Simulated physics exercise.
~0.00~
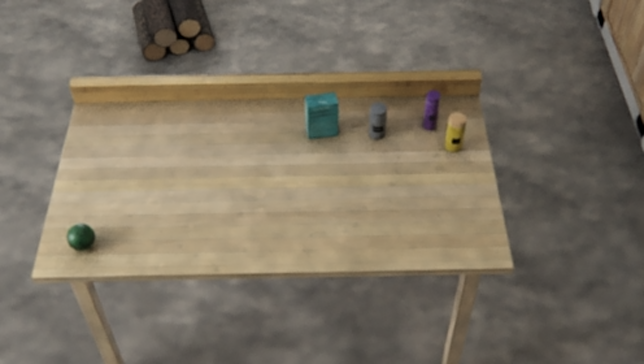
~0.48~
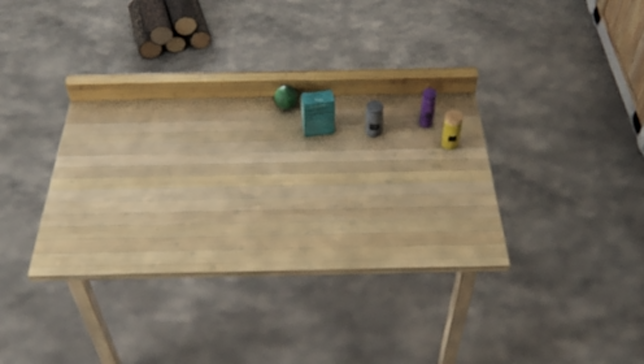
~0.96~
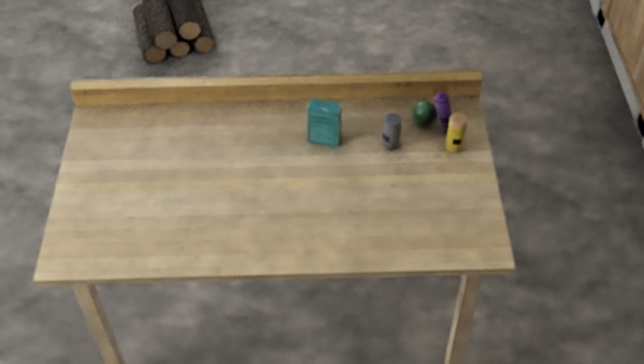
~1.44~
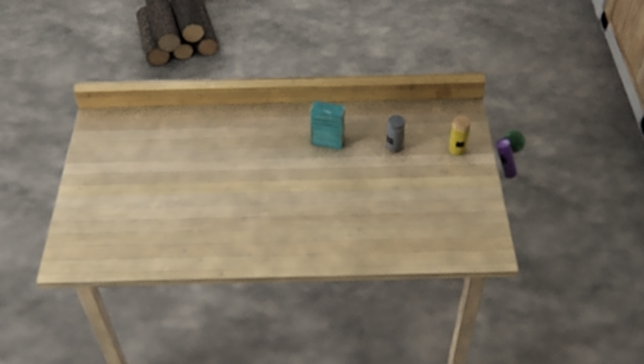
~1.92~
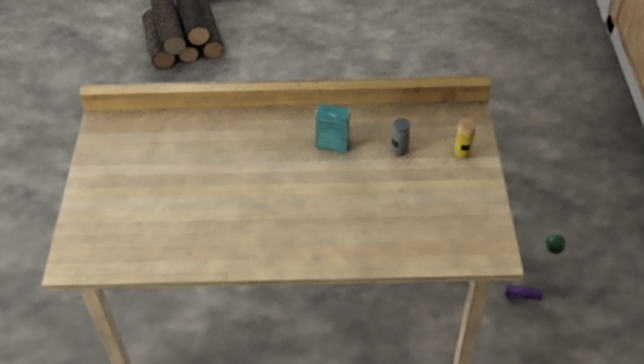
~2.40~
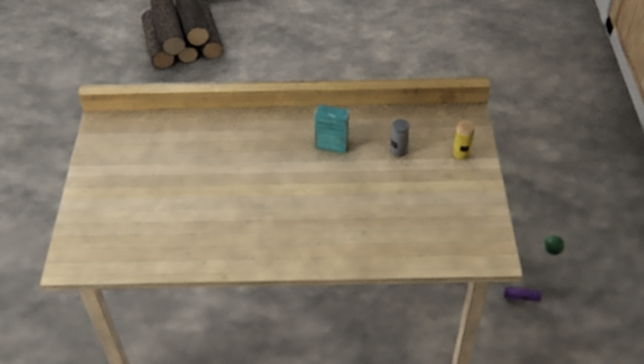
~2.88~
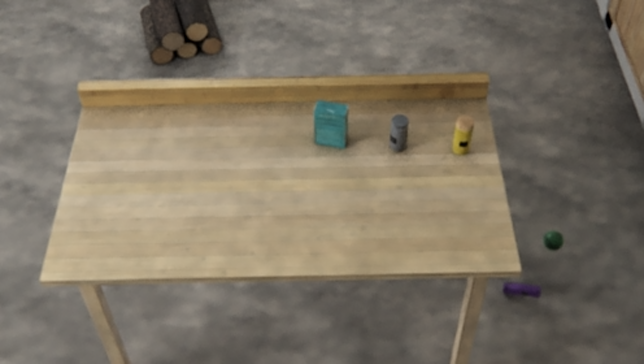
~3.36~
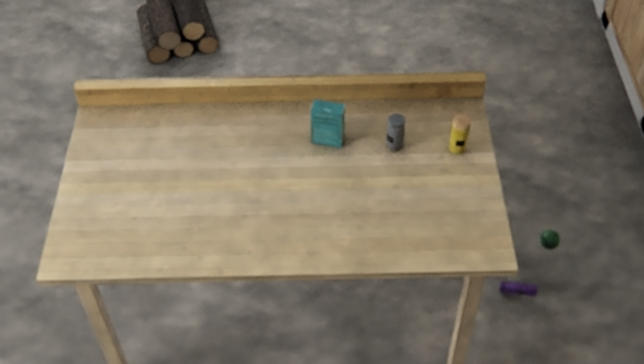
A green ball shot across a wooden table to the rail, ran right past a turquoise packet and grey shaker, nudging both slightly, and knocked a purple shaker off the right side, both landing on the floor while the yellow shaker stayed standing.
